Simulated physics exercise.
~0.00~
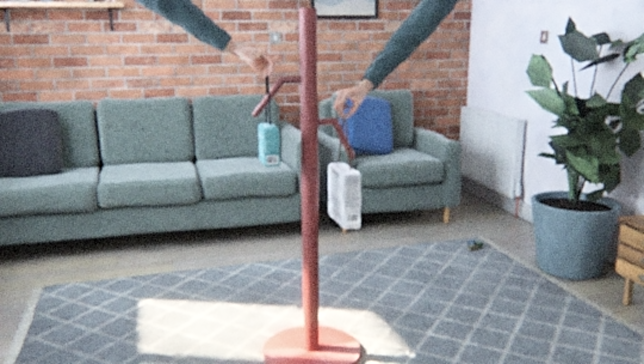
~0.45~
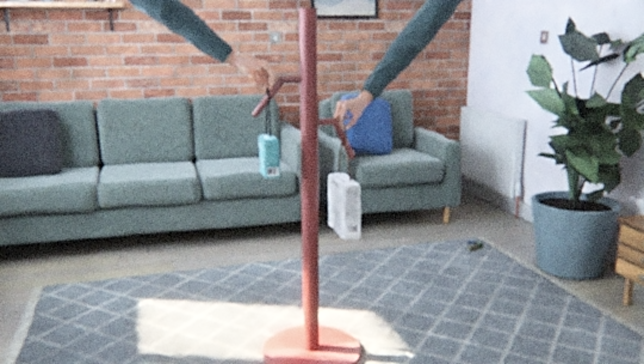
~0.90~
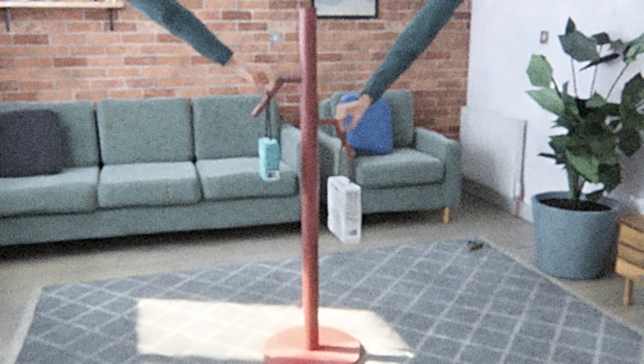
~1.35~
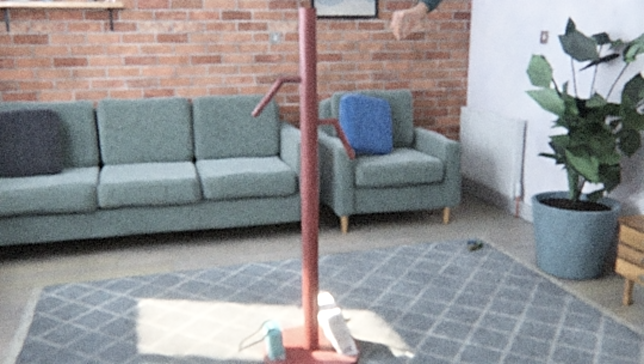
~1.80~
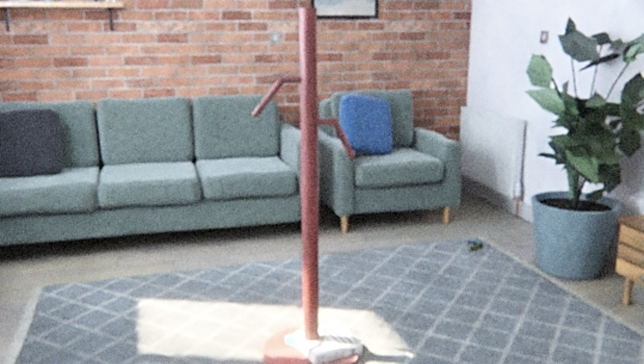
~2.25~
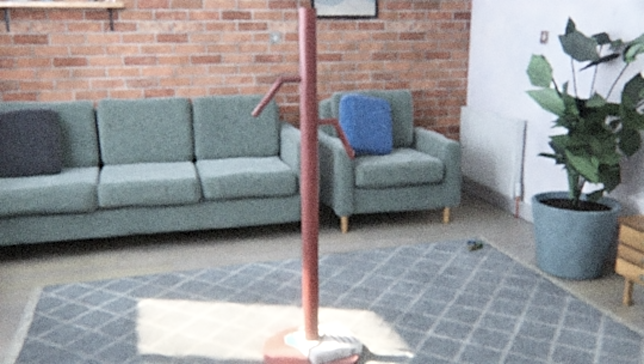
Two hands lower a turquoise pouch and white bag at a post, and both fall.
